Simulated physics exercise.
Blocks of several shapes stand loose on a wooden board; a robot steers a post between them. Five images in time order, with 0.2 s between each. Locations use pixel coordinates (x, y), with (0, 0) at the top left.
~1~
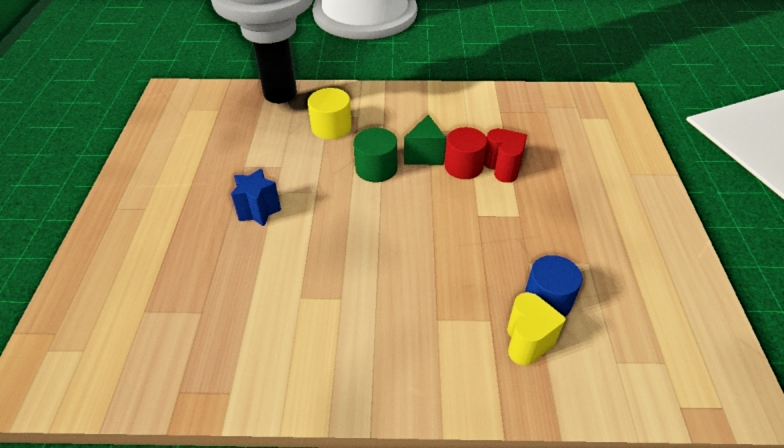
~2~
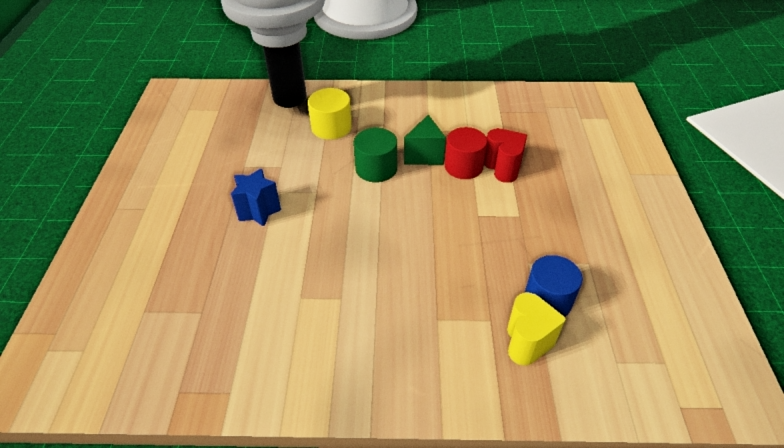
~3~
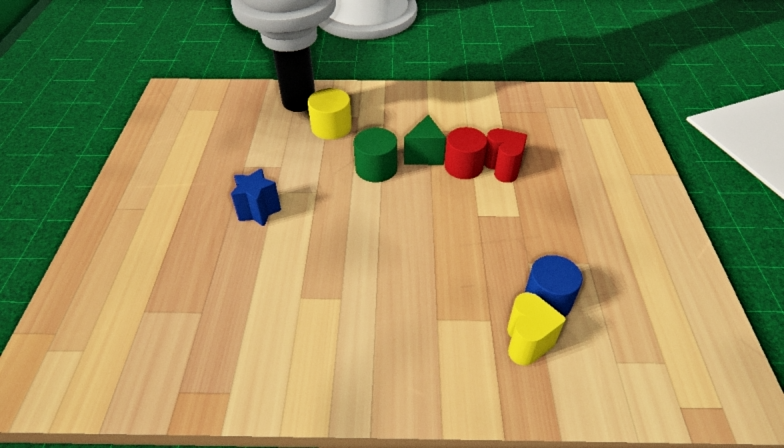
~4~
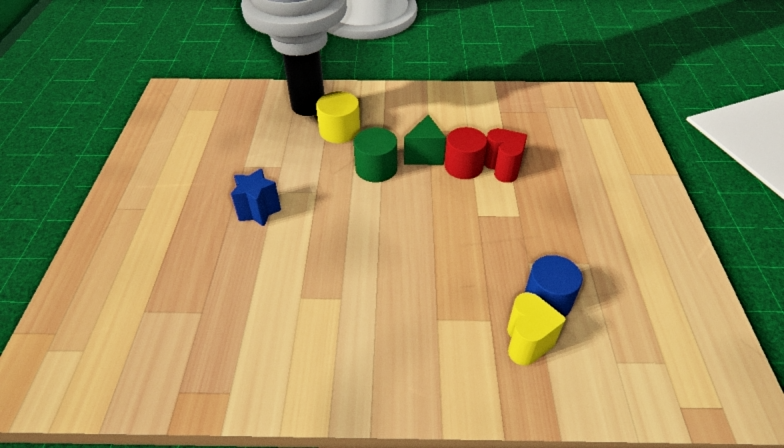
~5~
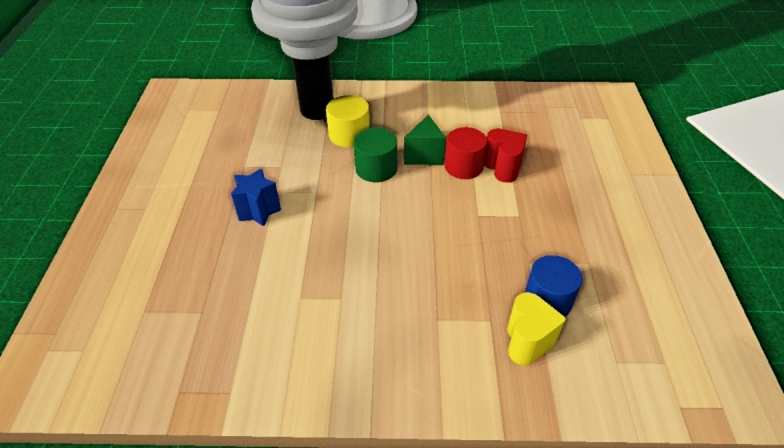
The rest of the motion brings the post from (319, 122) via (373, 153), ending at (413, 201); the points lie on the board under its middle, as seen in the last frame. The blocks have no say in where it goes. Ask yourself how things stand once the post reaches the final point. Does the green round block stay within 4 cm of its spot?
I expect not.
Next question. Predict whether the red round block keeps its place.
The answer is that it is displaced.
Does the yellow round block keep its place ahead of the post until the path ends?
No, it doesn't check out.
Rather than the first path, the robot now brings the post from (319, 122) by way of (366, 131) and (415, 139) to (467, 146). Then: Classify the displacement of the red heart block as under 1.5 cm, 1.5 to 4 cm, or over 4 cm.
Band: Under 1.5 cm.
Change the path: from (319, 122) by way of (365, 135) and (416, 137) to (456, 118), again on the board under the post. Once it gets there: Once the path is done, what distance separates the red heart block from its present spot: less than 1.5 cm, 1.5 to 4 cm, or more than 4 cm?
Short: Under 1.5 cm.
On the path given first. One third of the way, post at (355, 131); yellow round block at (392, 122); green round block at (388, 150).
Two thirds of the way, post at (388, 157); yellow round block at (430, 137); green round block at (401, 167); green three-sided block at (459, 152), turned 15° clockwise; red round block at (494, 150).
At the end, post at (413, 190); yellow round block at (434, 138); green round block at (418, 205); green three-sided block at (462, 154), turned 15° clockwise; red round block at (496, 152).
